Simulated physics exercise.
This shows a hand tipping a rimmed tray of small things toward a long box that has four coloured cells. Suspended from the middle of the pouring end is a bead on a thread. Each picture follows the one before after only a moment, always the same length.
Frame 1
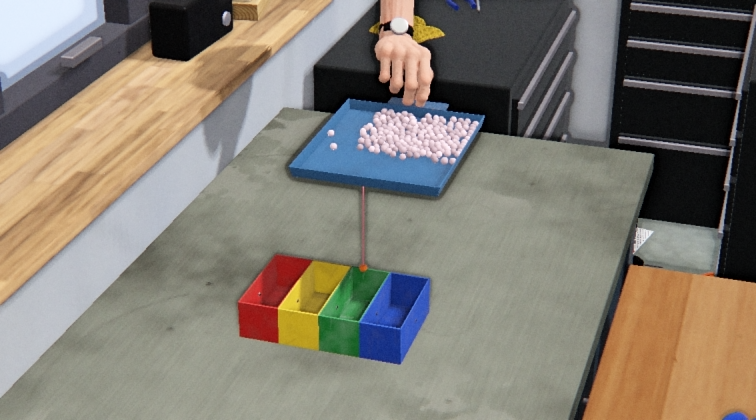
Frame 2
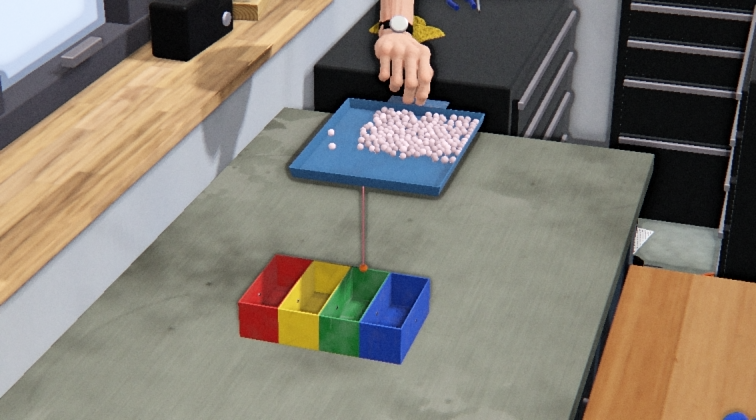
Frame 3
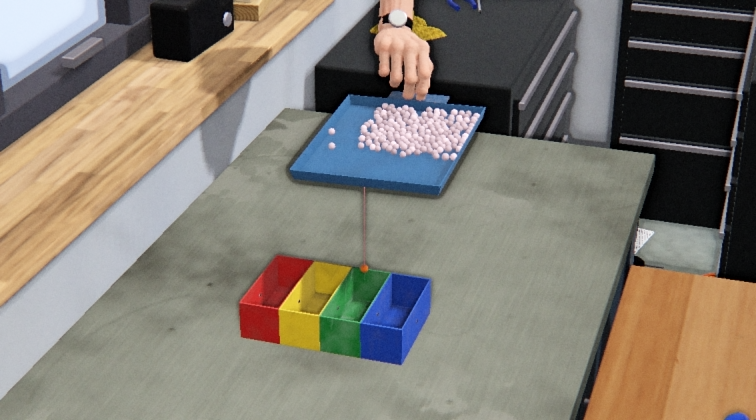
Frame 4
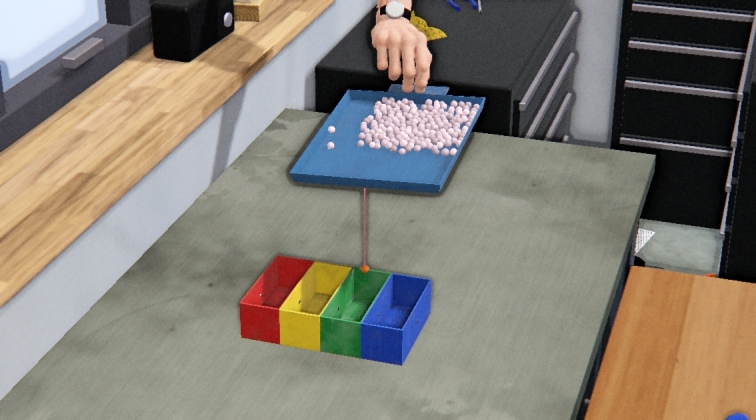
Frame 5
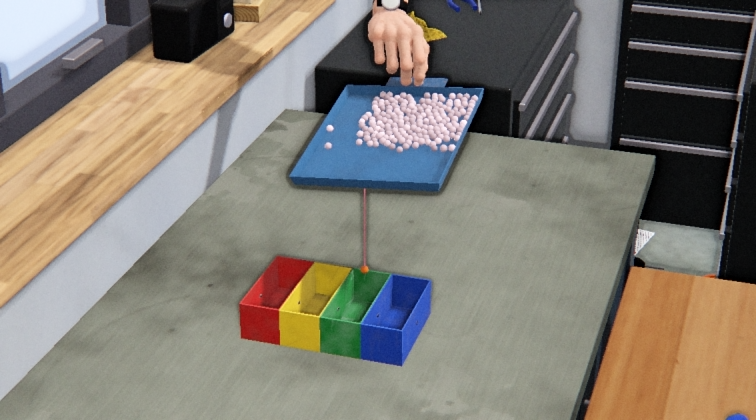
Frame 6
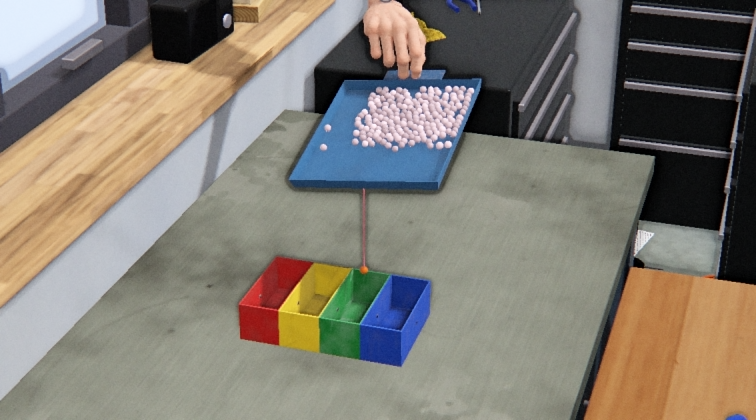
A hand gradually raised the back of a blue tray of small pale pink balls above a box with red, yellow, green and blue sections, and the balls shifted slightly across the tray.
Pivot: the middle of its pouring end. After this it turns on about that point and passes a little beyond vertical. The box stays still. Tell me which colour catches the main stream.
The red cell catches it.
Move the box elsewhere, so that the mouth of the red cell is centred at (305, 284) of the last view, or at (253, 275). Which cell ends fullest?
Try one: That red cell; try two: That yellow cell.
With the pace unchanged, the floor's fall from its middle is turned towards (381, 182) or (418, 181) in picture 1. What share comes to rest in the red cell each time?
0 %, give or take, and then 0 %.
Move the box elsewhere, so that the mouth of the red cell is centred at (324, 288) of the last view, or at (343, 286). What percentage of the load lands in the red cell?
About 10 per cent first, then about 0 per cent.
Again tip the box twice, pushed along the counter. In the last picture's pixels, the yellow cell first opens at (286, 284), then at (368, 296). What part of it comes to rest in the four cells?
You'd get near 90 percent first and near 10 percent next.
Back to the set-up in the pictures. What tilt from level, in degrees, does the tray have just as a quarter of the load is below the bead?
Tilt: Around 55 degrees.
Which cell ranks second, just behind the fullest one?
The runner-up is the yellow cell.
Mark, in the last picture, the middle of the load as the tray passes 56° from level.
The centre of the load shows up near (311, 188) in the last view.
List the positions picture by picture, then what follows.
The first frame shows corners of the pouring end at (293, 166) and (438, 186), level; middle of the load at (413, 136), sugar pearls; bead on its thread at (363, 268); red cell at (259, 319); yellow cell at (299, 326); green cell at (339, 333); blue cell at (380, 340).
The second frame shows corners of the pouring end at (293, 166) and (438, 185), level; middle of the load at (413, 135).
The third frame shows corners of the pouring end at (293, 169) and (438, 184), tipped barely, lowest at the left corner; middle of the load at (413, 131).
The fourth frame shows corners of the pouring end at (293, 171) and (438, 183), tipped a little, lowest at the left corner; middle of the load at (413, 126).
The fifth frame shows corners of the pouring end at (293, 175) and (437, 181), tipped a little, lowest at the left corner; middle of the load at (412, 121).
The sixth frame shows corners of the pouring end at (292, 178) and (435, 180), tipped a little, lowest at the left corner; middle of the load at (409, 117), about two thirds on the move; red cell at (259, 321); yellow cell at (299, 328); green cell at (340, 335); blue cell at (381, 342).
Soon, tray tipped steeply; about two thirds on the tray; about a quarter in the red cell; a small part in the yellow cell; a stray few in the green cell; a small part falling or outside the box.
A while on, tray tipped right over; a small part on the tray; about half in the red cell; about a quarter in the yellow cell; a stray few in the green cell; a small part falling or outside the box.
Towards the end, tray tipped past a quarter turn; about two thirds in the red cell; about a quarter in the yellow cell; a stray few in the green cell; a small part falling or outside the box.
Finally, tray tipped past a quarter turn; about two thirds in the red cell; about a quarter in the yellow cell; a stray few in the green cell; none in the blue cell; a small part outside the box.
